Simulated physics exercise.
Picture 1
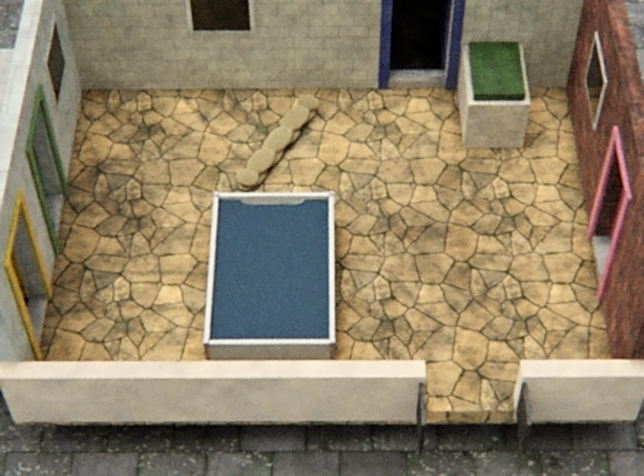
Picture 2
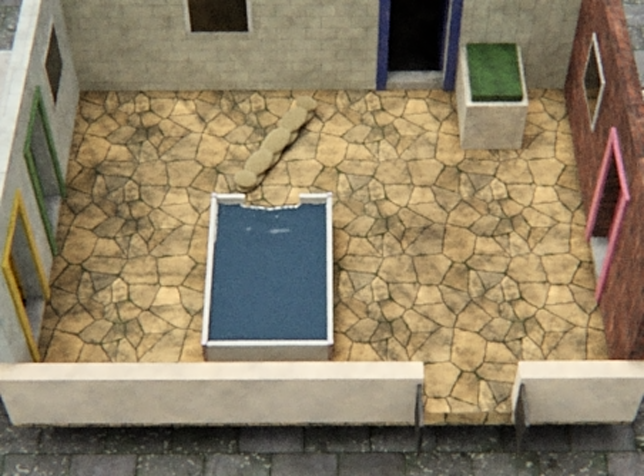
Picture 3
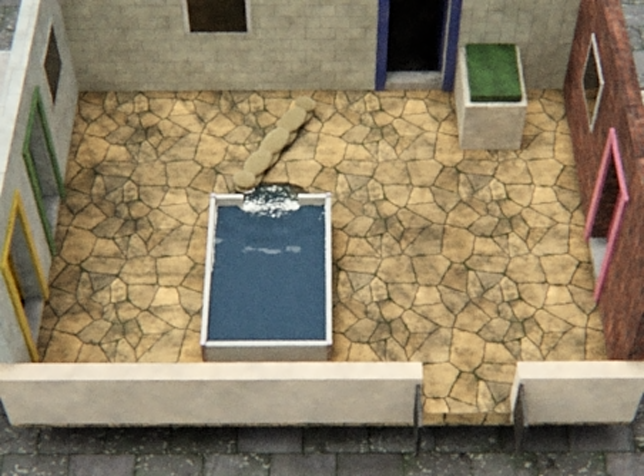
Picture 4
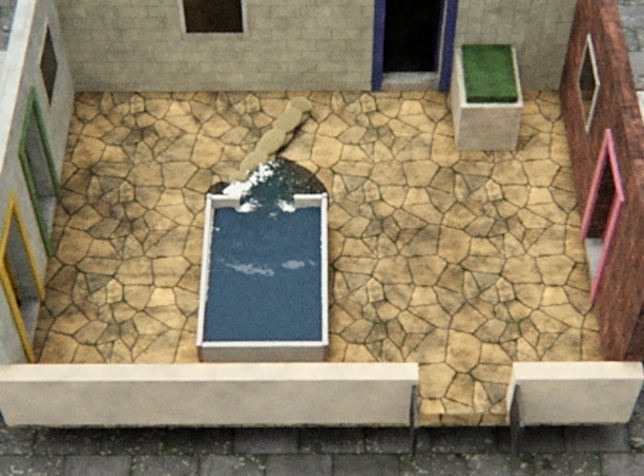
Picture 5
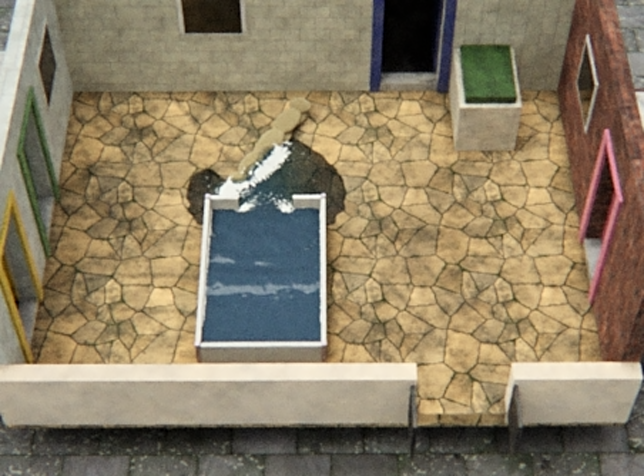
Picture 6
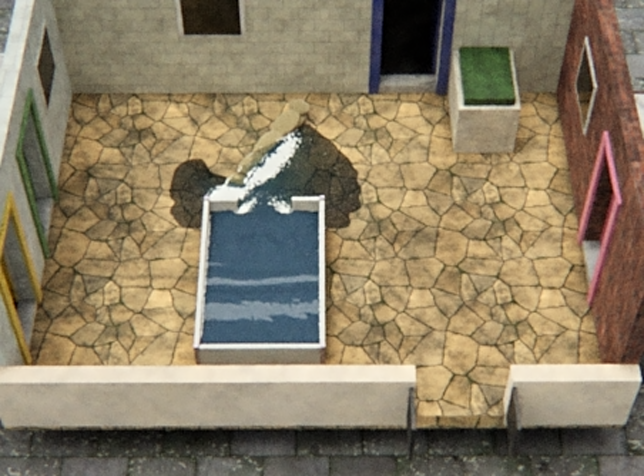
A blue tank of still water sat in a walled stone-paved court until its far side broke open, and water poured out, foamed along the sandbags and spread dark across the paving on both sides.
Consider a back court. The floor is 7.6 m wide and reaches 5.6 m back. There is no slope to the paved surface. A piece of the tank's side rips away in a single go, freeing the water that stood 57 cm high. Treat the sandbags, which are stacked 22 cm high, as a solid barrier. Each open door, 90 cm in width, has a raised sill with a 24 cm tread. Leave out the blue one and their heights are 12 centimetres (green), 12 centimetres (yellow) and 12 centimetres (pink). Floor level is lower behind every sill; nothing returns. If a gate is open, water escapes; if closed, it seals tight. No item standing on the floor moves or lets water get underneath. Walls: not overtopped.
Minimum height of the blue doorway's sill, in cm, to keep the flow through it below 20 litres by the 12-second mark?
Roughly 20 cm.
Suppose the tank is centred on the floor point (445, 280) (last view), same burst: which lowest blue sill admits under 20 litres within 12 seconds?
Roughly 25 cm is needed.
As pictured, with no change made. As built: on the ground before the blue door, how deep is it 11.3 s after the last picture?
8.0 cm.
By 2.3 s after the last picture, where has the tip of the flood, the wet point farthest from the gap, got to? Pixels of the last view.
Around (555, 92).
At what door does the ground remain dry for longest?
Door: Pink.
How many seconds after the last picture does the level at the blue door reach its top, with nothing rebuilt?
The level tops out around 2.6 s.
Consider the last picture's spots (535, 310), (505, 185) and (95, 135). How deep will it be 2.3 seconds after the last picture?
Roughly 0, then 0, then 3 cm.
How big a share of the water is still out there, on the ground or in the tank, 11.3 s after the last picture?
Close to 90 per cent is still present.
Then, 0.7 s after the last picture water covers 20 % of the floor, deepest (34 cm) near (241, 198); it has not reached the blue door.
Then, 2.3 s after the last picture water covers 35 % of the floor, deepest (34 cm) near (441, 101); 23 cm at the blue door, 16 litres in over its 16 cm sill.
Then, 11.3 s after the last picture water covers 95 % of the floor, deepest (8 cm) near (253, 198); 8 cm at the blue door, 55 litres in over its 16 cm sill.
At the blue door as built, the water peaked near 25 cm, 2.5 s after the last picture.
With a sill of 16.5 cm, 49 litres would have come in within the 12 s; with 22.5 cm, 12 litres. So under 20 litres takes about 20 cm.
